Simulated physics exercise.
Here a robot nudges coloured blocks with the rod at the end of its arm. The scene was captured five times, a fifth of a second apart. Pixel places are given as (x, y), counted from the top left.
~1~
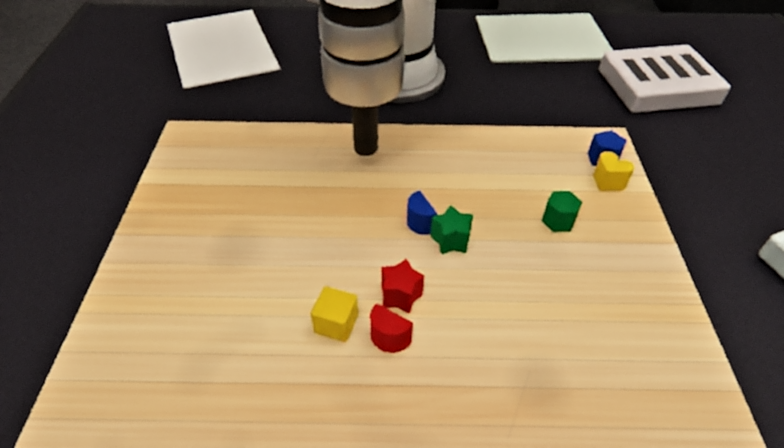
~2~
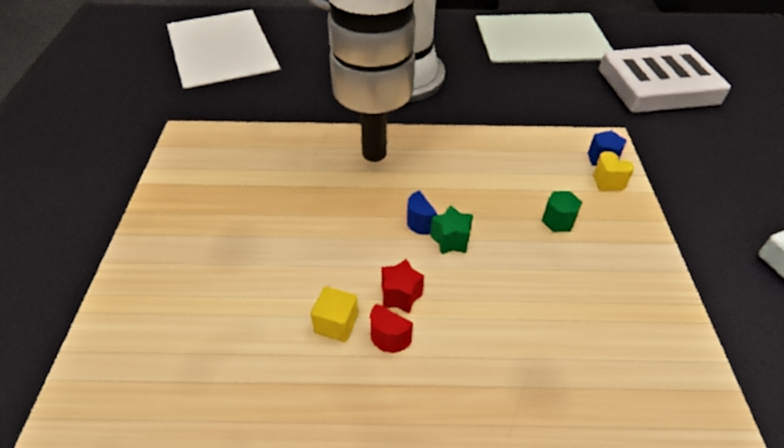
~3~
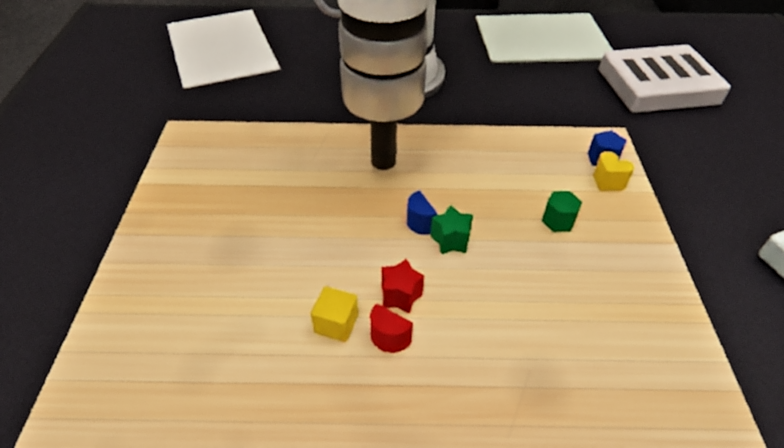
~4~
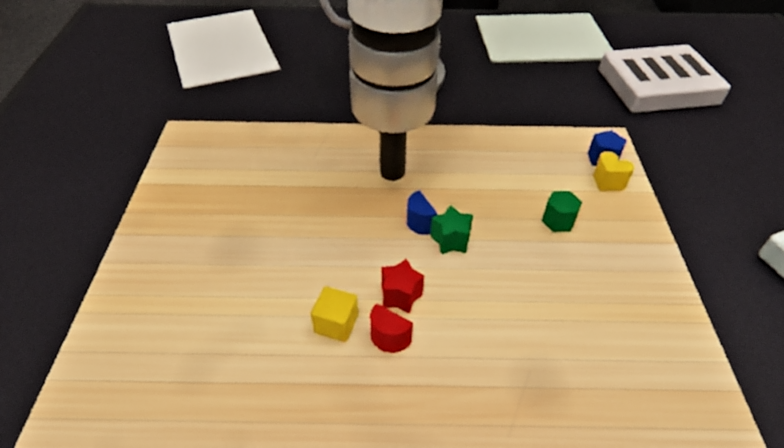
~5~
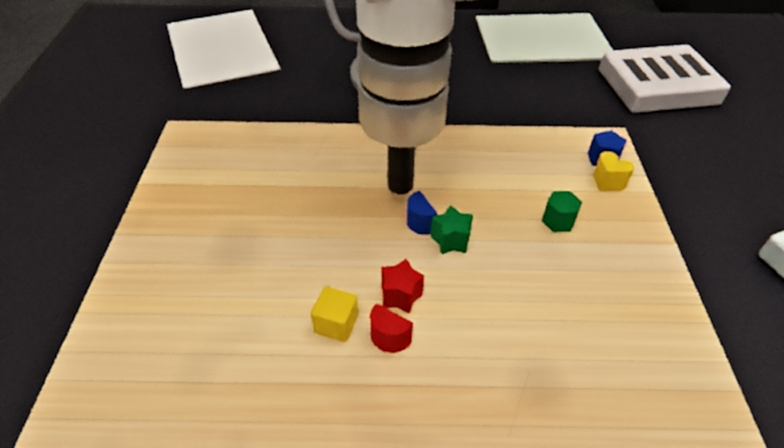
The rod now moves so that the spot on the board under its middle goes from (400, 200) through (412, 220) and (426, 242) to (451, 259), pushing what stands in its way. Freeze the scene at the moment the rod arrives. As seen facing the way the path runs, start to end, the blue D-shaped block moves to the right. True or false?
True
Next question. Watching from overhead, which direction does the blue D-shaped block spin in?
Turns clockwise.
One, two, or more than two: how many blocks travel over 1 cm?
Displaced: Two.
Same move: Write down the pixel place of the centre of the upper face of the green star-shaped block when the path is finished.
Just about (491, 240).
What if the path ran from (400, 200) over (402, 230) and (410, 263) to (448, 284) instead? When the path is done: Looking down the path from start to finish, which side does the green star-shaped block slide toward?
The green star-shaped block is shifted sideways to the left, facing along the path from start to end.
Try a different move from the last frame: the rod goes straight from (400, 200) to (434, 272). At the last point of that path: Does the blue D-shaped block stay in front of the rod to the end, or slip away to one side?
When the path is over, you would find the blue D-shaped block still in front of the rod.
The first path, step by step. One third of the way, rod at (413, 208); blue D-shaped block at (428, 221); green star-shaped block at (460, 228), turned 45° anticlockwise.
Two thirds of the way, rod at (428, 229); blue D-shaped block at (440, 245), turned 25° clockwise; green star-shaped block at (465, 232), turned 60° anticlockwise.
At the end, rod at (453, 246); red star-shaped block in place; blue D-shaped block at (453, 263), turned 65° clockwise; green star-shaped block at (491, 240), turned 85° anticlockwise.
